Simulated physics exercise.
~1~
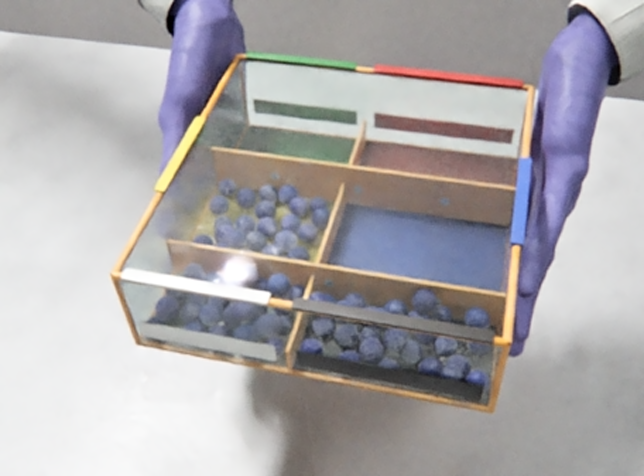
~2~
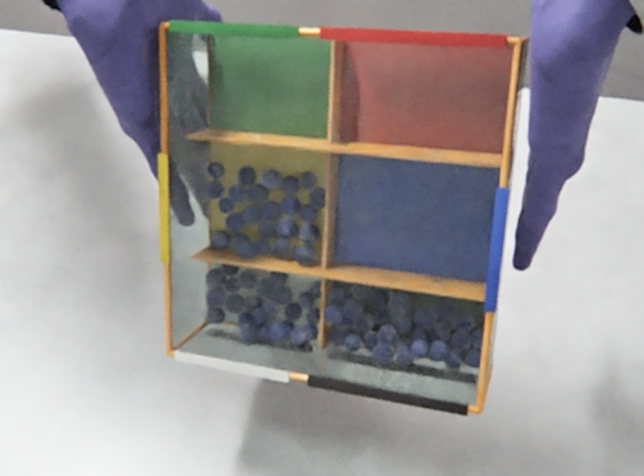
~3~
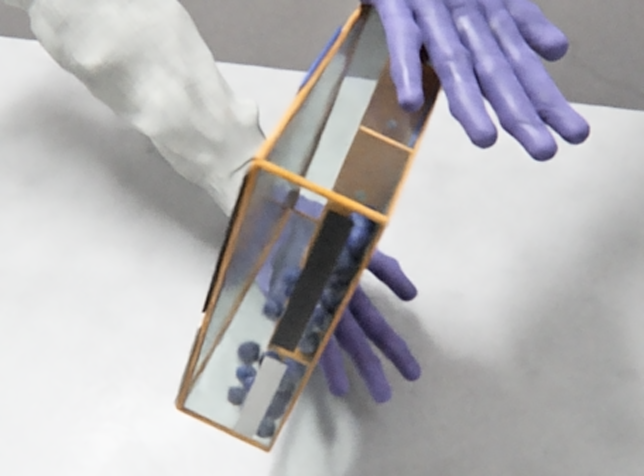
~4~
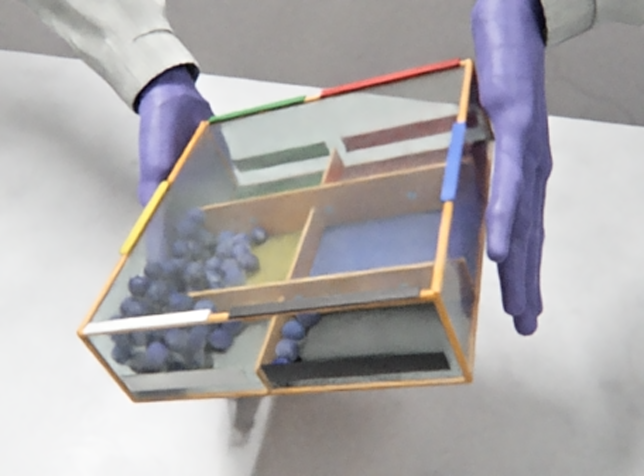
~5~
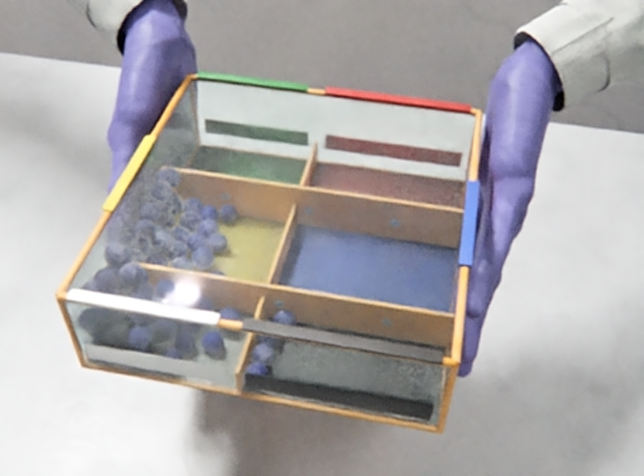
A shallow wooden-framed box with a clear lid, holding dozens of blueberries, is held by purple-gloved hands above a pale table, seen from the front and slightly above. Its six compartments are coloured green and red at the back, yellow and blue in the middle, white and black in front. The berries begin in the yellow, white and black sections. The hands tip the box steeply toward the viewer, then bring it back and turn it steeply onto its left side, tumbling the berries. They level it again, leaving most berries in white and yellow, with a few in black.
